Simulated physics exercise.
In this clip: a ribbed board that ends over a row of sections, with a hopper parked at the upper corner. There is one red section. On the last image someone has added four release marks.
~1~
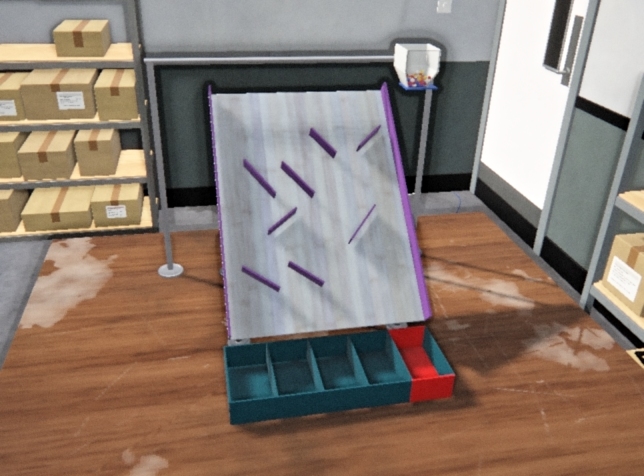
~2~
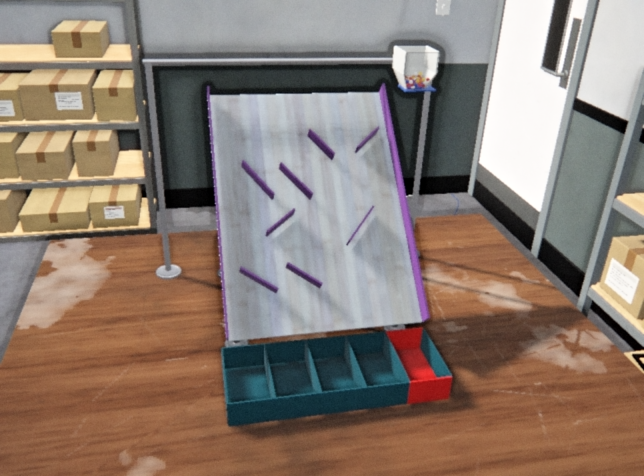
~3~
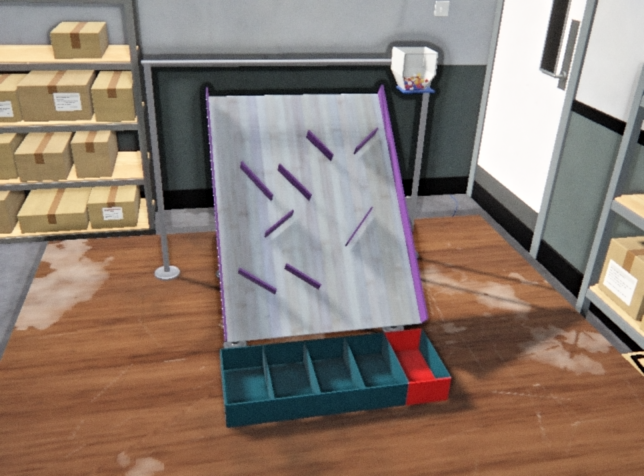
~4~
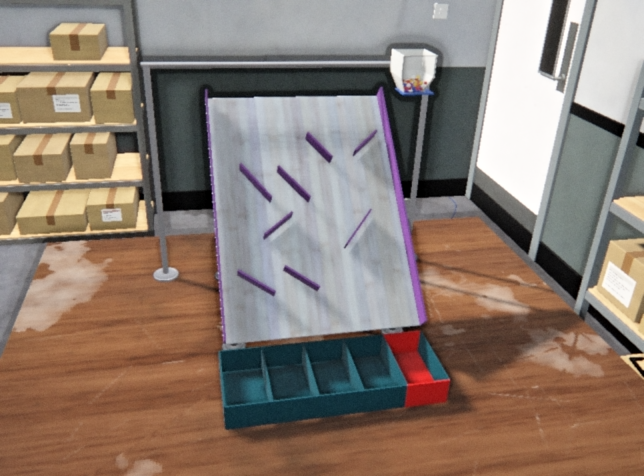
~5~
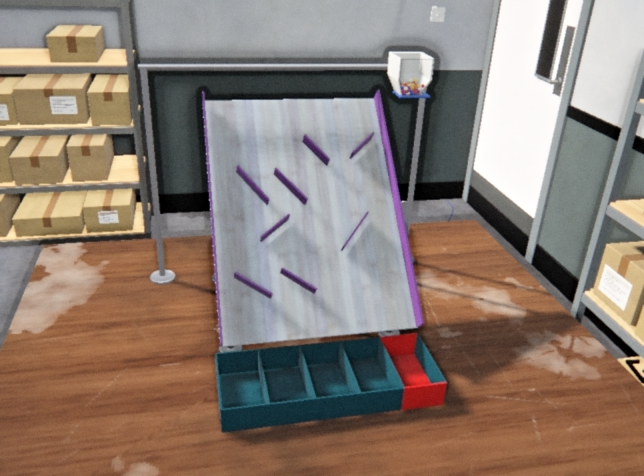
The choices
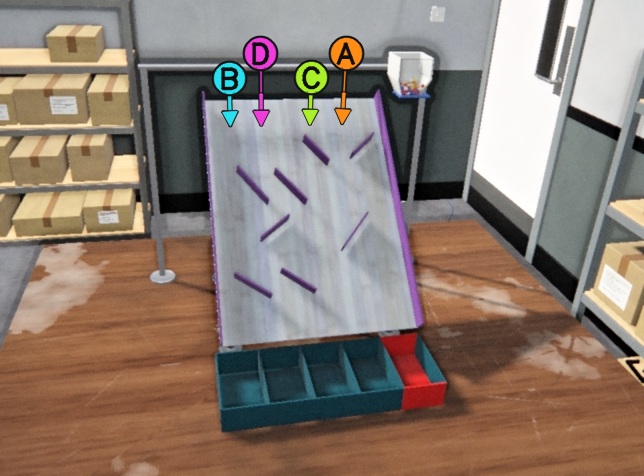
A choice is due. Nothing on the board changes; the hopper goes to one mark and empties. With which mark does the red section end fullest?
Go for C.
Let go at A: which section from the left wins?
The third from the left.
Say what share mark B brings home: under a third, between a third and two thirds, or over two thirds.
Mark B gives under a third.
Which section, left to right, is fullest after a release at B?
The first.
On the marked copy, mark A meets the board at (342, 118); mark B meets the board at (230, 120); mark C meets the board at (310, 119); mark D meets the board at (261, 120).
With A, just a few in the red section, almost all in other sections.
With B, about a tenth in the red section, the larger part in other sections, about a tenth outside the box.
With C, roughly a third in the red section, roughly half in other sections, just a few outside the box.
With D, just a few in the red section, almost all in other sections, about a tenth outside the box.
